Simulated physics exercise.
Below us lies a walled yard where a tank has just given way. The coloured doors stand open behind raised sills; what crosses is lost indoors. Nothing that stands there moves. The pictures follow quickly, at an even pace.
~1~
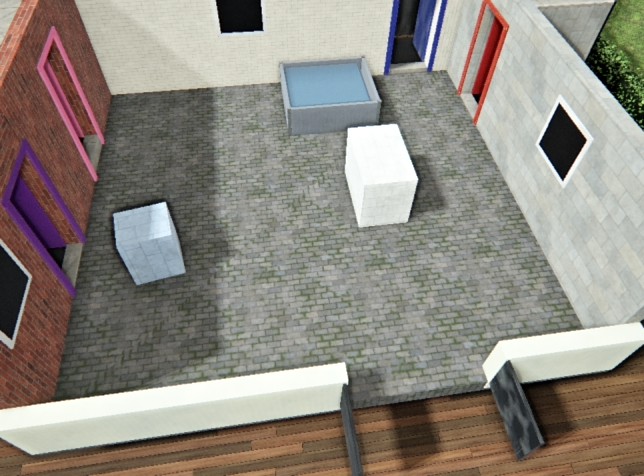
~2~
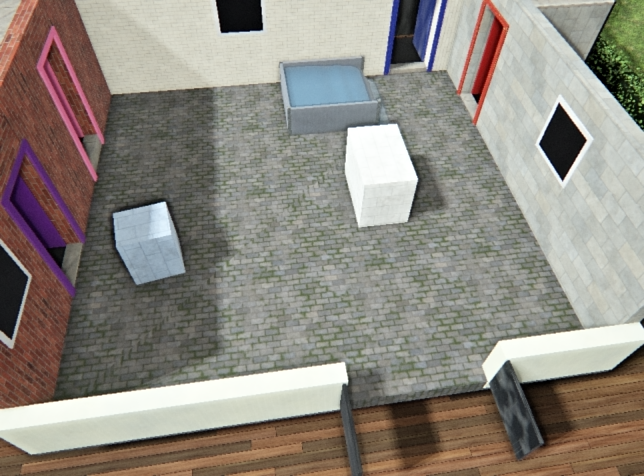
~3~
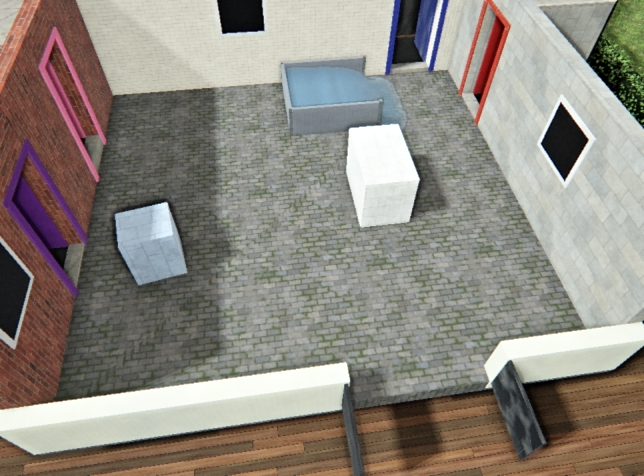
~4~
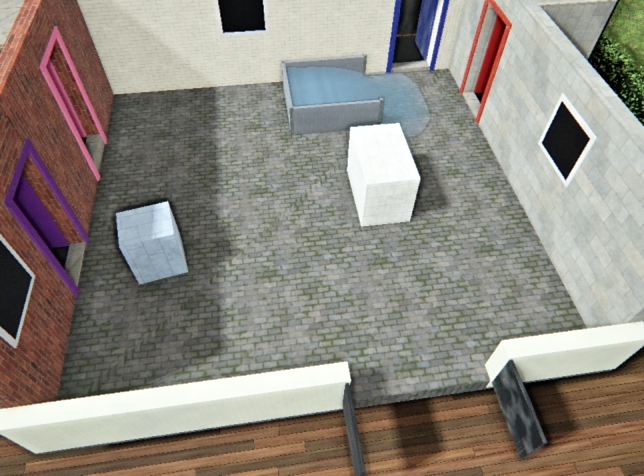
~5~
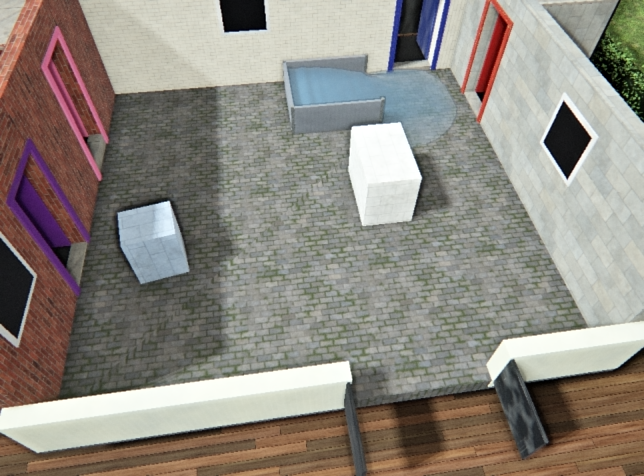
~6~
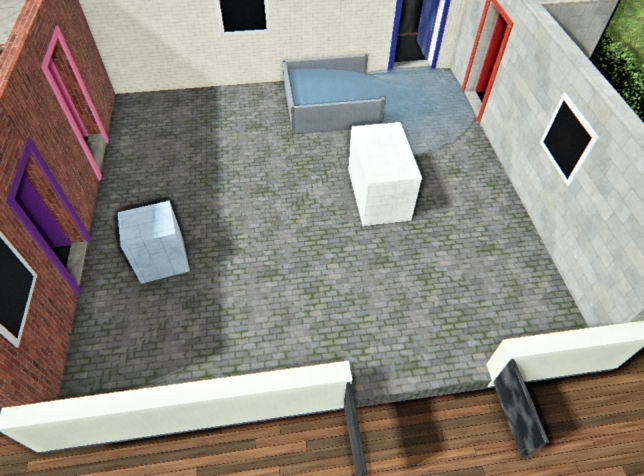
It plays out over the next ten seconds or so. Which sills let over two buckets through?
One by one: The pink door admits no more than that; the red door lets in a lot; the purple door admits no more than that; the blue door lets in a lot.
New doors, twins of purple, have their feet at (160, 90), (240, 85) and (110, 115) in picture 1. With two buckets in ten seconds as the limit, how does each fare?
In that order: Is under, holds, keeps below it.
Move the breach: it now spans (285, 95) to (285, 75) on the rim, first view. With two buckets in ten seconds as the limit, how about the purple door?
Then: Purple is over.
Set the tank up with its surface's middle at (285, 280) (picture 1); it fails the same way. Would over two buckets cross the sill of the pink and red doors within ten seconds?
In short: Pink keeps below it; red is under.
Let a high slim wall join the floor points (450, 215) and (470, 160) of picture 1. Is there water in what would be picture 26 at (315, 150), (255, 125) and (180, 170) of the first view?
In turn: No water, dry, not flooded.
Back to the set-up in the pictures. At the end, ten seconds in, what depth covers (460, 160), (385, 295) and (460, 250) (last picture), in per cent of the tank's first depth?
About 4, 4 and 4 per cent.
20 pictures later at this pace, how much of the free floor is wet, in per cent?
Some 25 per cent.
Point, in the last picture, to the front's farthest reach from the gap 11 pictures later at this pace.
At about (527, 223).
A moment on, water covers 10 % of the floor; the pink door not reached, the red door over two buckets in, the purple door not reached, the blue door wet at the sill, nothing in.
Next, water covers 15 % of the floor; the pink door not reached, the red door far over two buckets in, the purple door not reached, the blue door under two buckets in.
Then, water covers 25 % of the floor; the pink door not reached, the red door far over two buckets in, the purple door not reached, the blue door over two buckets in.
Later, water covers 35 % of the floor; the pink door not reached, the red door far over two buckets in, the purple door not reached, the blue door over two buckets in.
In the end, water covers 40 % of the floor; the pink door not reached, the red door far over two buckets in, the purple door not reached, the blue door over two buckets in.
